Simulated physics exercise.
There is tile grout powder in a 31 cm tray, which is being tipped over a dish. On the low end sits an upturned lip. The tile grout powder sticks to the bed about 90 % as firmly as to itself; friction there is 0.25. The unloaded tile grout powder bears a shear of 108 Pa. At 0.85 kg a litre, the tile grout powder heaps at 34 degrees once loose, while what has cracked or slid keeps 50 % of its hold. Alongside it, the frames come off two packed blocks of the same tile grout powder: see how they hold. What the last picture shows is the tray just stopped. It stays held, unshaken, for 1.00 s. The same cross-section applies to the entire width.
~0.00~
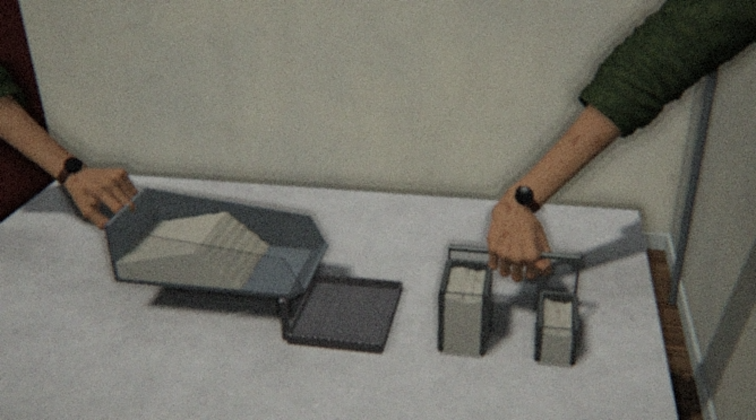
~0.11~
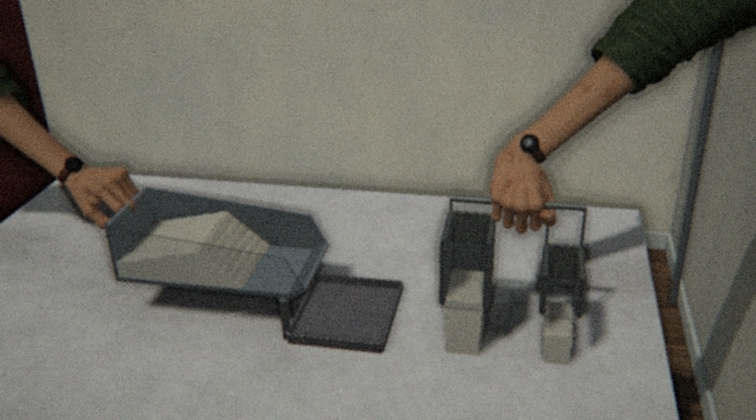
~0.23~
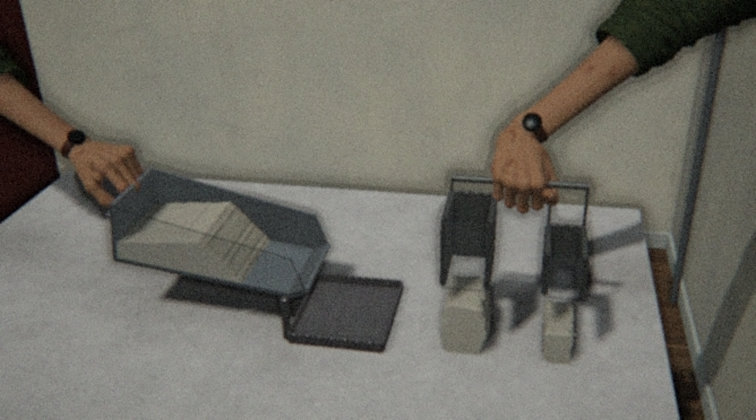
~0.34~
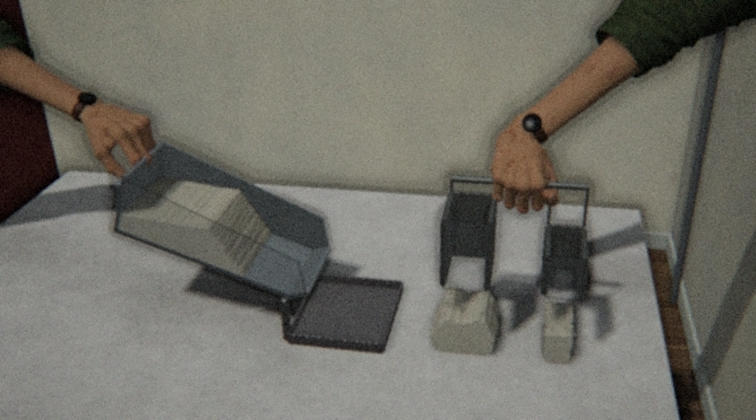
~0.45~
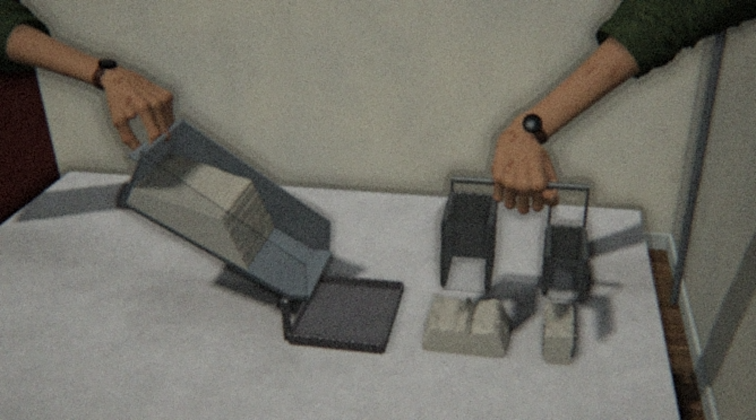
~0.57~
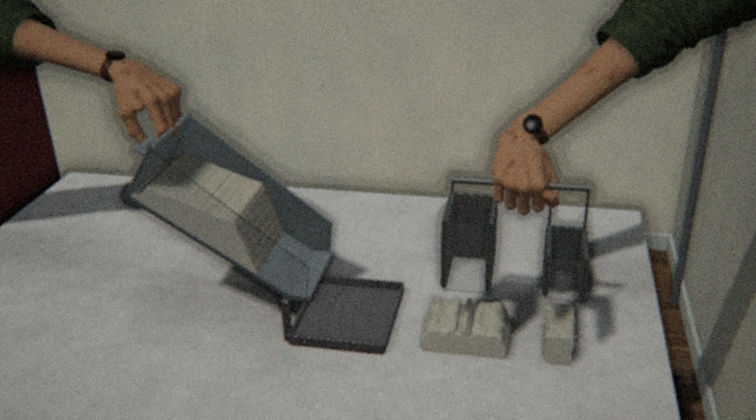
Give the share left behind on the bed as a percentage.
36 %.
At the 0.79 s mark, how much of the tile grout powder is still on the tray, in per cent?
Reading: Around 100 %.
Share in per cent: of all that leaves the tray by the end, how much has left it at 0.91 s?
I'd reckon around 40 per cent.
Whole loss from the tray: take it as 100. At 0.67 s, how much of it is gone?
Fraction so far: Roughly 0 %.
After 0.67 s, the tilt is 33 degrees and 100 % is on the bed.
After 0.79 s, the tilt is 33 degrees and 100 % is on the bed.
After 0.91 s, the tilt is 33 degrees and 75 % is on the bed.
After 1.03 s, the tilt is 33 degrees and 49 % is on the bed.
After 1.54 s, the tilt is 33 degrees and 36 % is on the bed.
